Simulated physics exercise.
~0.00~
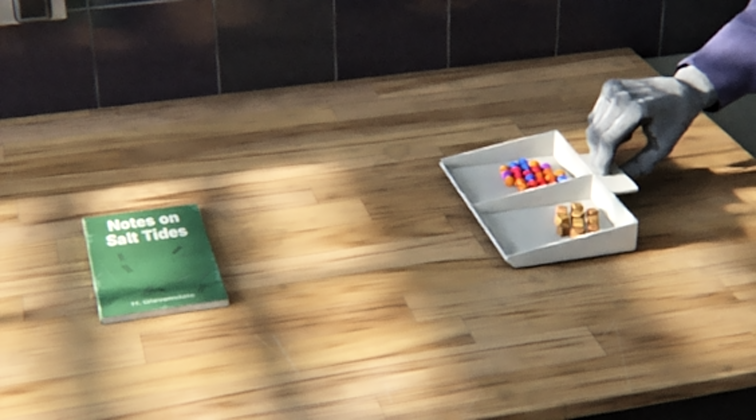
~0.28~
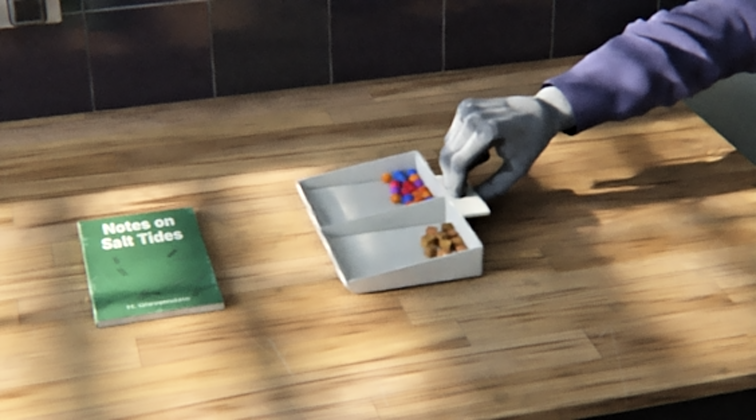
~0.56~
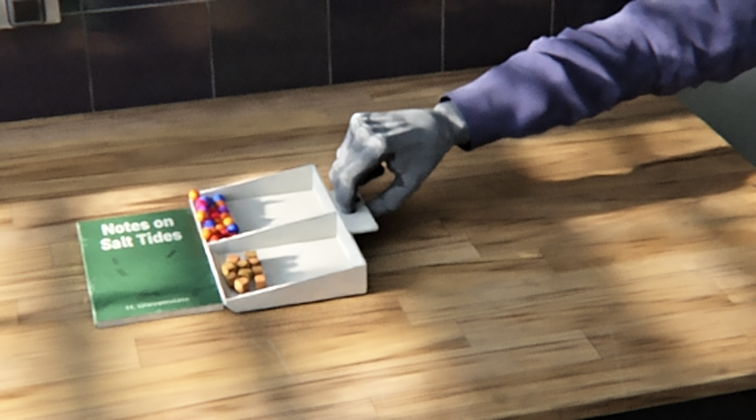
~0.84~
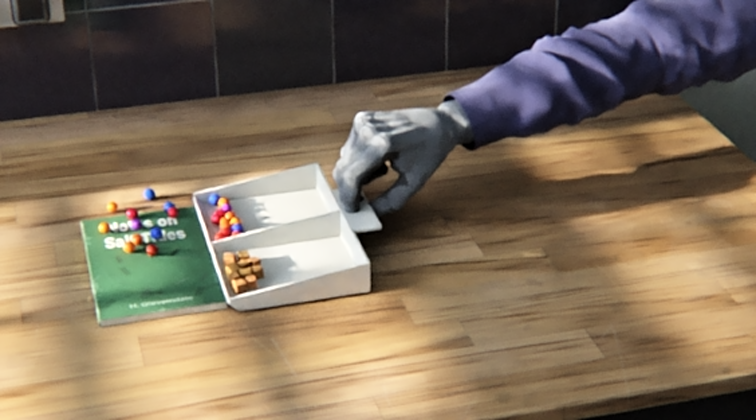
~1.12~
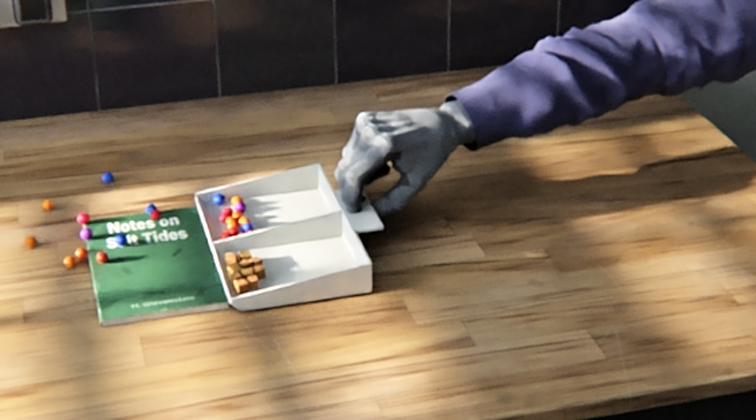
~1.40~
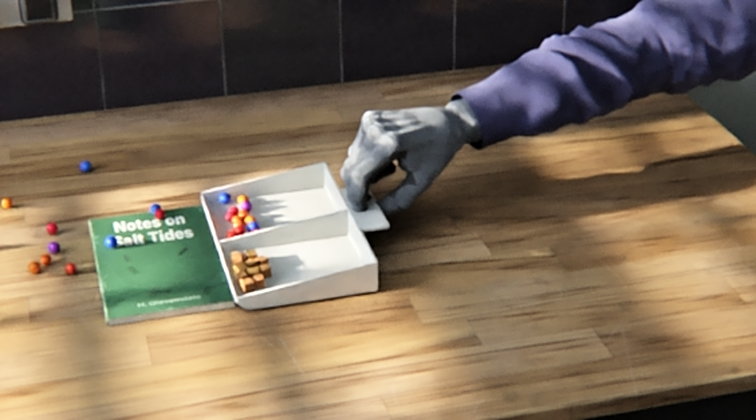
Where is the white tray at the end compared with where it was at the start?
At the start the tray is on the right side of the counter, well away from the green book. At the end it is further left, resting against the book's right edge.
